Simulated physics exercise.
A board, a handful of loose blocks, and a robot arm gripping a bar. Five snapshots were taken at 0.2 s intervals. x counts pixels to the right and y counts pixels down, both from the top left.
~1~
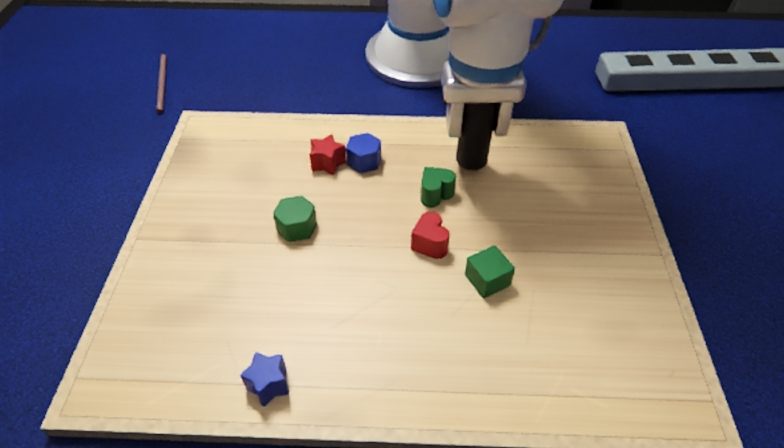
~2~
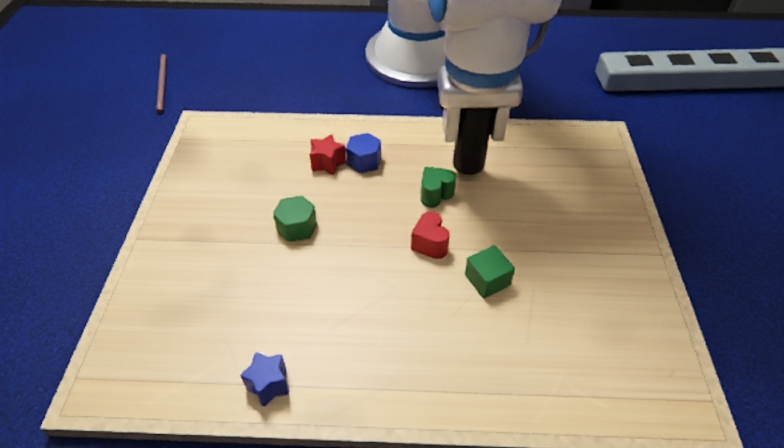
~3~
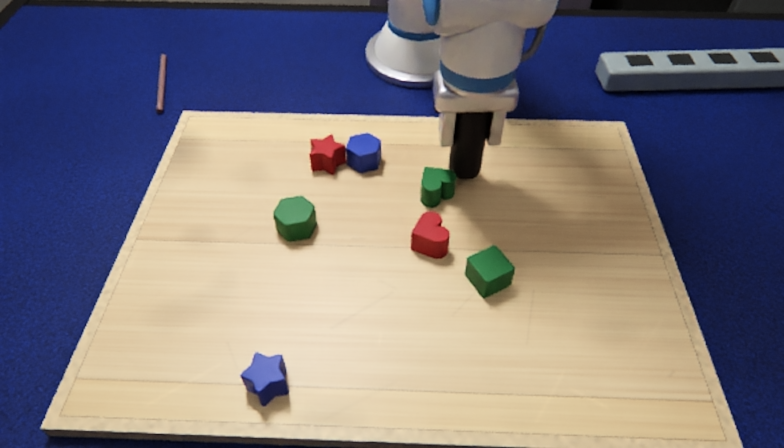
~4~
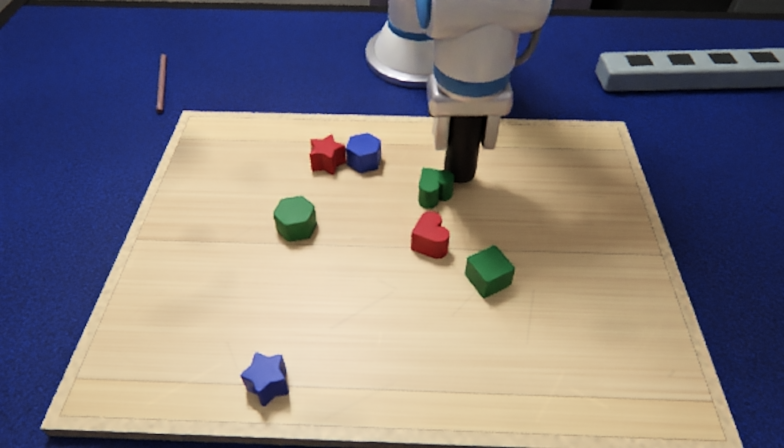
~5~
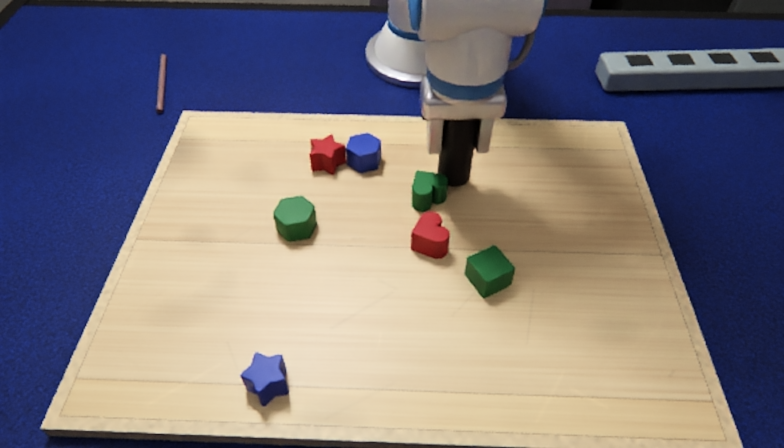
A robot arm gripping a dark bar moves slowly down and to the left across a wooden board scattered with coloured blocks. The bar comes up beside the green heart block, then nudges it slightly to the left, while the red heart, the stars and the other blocks stay still.
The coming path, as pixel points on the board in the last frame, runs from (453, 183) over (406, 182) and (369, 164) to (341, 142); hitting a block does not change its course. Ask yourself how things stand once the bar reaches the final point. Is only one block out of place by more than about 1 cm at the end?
My answer is no.
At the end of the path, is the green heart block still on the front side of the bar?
My answer is no.
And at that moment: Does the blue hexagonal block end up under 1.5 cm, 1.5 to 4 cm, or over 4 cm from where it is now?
Above 4 cm.
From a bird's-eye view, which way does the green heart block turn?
From the top, the block rotates counterclockwise.
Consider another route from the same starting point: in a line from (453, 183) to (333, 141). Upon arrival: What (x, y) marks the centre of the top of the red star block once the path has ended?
In the picture, that point is around (281, 153).
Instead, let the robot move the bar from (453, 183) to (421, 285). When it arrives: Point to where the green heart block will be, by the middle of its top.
That would be at about pixel (410, 198).
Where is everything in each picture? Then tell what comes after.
Tip of the bar (472, 160), middles of tops, red star block (326, 145), blue hexagonal block (364, 143), green heart block (437, 177), red heart block (431, 227), in the first frame.
Bar (469, 164), nothing pushed, in the second frame.
Bar (465, 169), nothing pushed, in the third frame.
Bar (460, 172), green heart block (435, 178), in the fourth frame.
Bar (454, 175), red star block (326, 145), blue hexagonal block (364, 143), green heart block (428, 181), red heart block (431, 227), in the fifth frame.
On the path given first. One third of the way, bar (405, 174); green heart block (399, 190), turned 65° anticlockwise.
Two thirds of the way, bar (369, 156); red star block (316, 141), turned 55° anticlockwise; blue hexagonal block (346, 130); green heart block (399, 190), turned 70° anticlockwise.
At the end, bar (341, 134); red star block (314, 140), turned 70° anticlockwise; blue hexagonal block (319, 109); green heart block (399, 190), turned 70° anticlockwise; red heart block unmoved.
